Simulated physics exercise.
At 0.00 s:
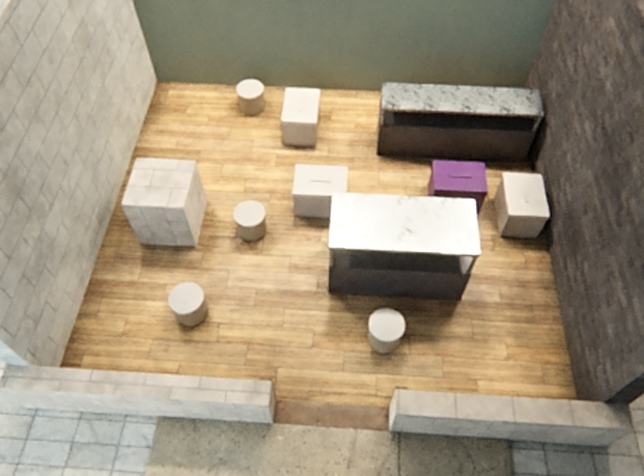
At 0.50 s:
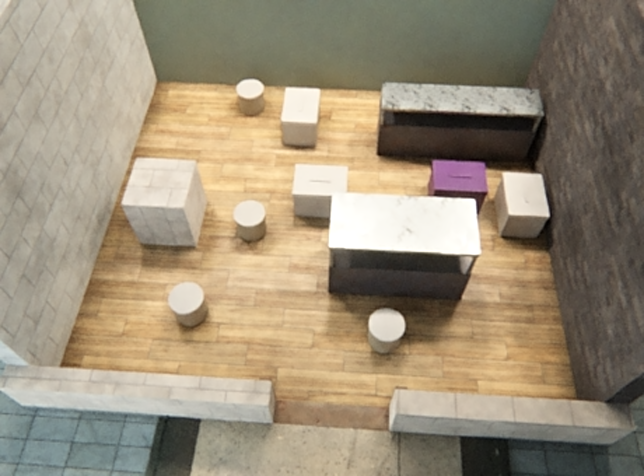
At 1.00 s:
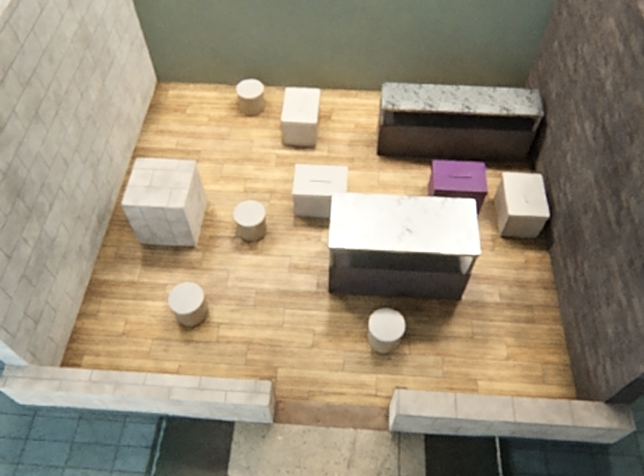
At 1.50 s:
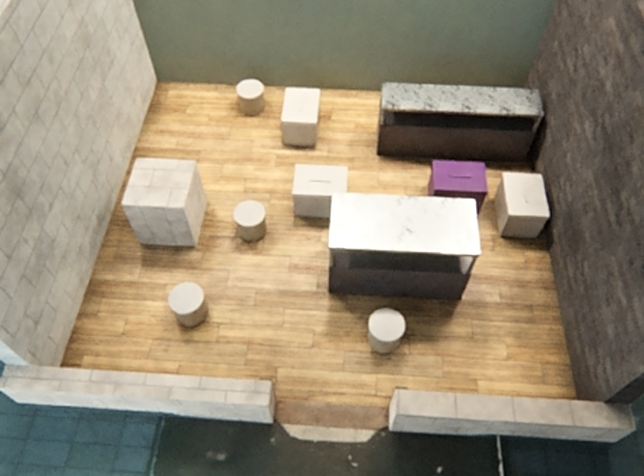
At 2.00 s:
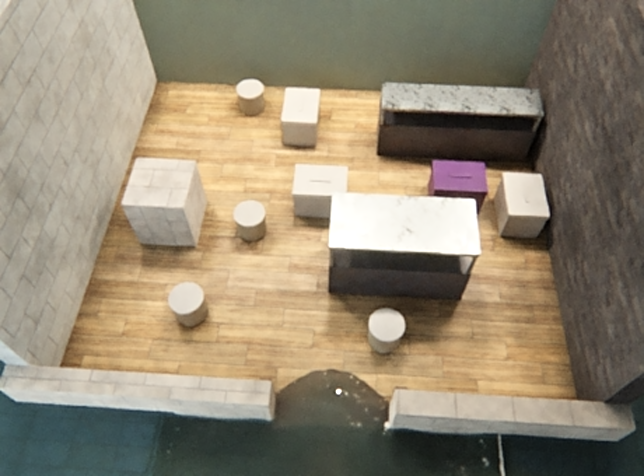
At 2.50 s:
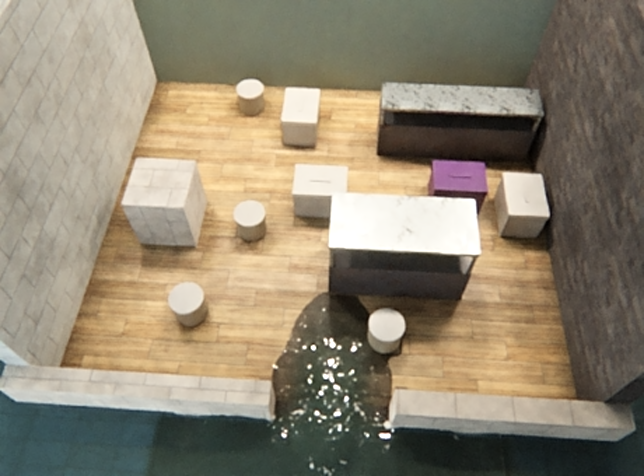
A small shop with pale blocks, round pails and a purple chest standing still as dark water spreads outside, then enters through the doorway.
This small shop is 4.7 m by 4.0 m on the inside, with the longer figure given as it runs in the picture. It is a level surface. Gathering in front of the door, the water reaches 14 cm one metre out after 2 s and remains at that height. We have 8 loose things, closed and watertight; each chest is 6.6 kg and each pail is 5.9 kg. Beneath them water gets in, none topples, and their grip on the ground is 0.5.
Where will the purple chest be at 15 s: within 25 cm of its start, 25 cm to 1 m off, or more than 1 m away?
25 cm to 1 m off.
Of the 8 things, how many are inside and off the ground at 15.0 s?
By my count, 4.
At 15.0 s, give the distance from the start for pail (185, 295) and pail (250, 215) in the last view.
In that order: 0 cm, 50 cm.
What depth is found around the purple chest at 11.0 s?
4 cm or so.
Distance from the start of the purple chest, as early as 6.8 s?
Displacement by then near 0 cm.
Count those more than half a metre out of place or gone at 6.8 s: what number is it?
Tally: 1.
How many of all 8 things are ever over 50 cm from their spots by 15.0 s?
Counting them up, I find 5.
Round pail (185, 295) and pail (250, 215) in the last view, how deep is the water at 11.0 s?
3 and 5 cm.
After 3.5 s the purple chest is near (460, 176), 0.0 m from its start, aground; 0 afloat.
After 6.8 s the purple chest is near (460, 176), 0.0 m from its start, aground; 0 afloat.
After 11.0 s the purple chest is near (435, 183), 0.3 m from its start, afloat; 3 afloat.
After 15.0 s the purple chest is near (416, 207), 0.7 m from its start, afloat; 4 afloat.
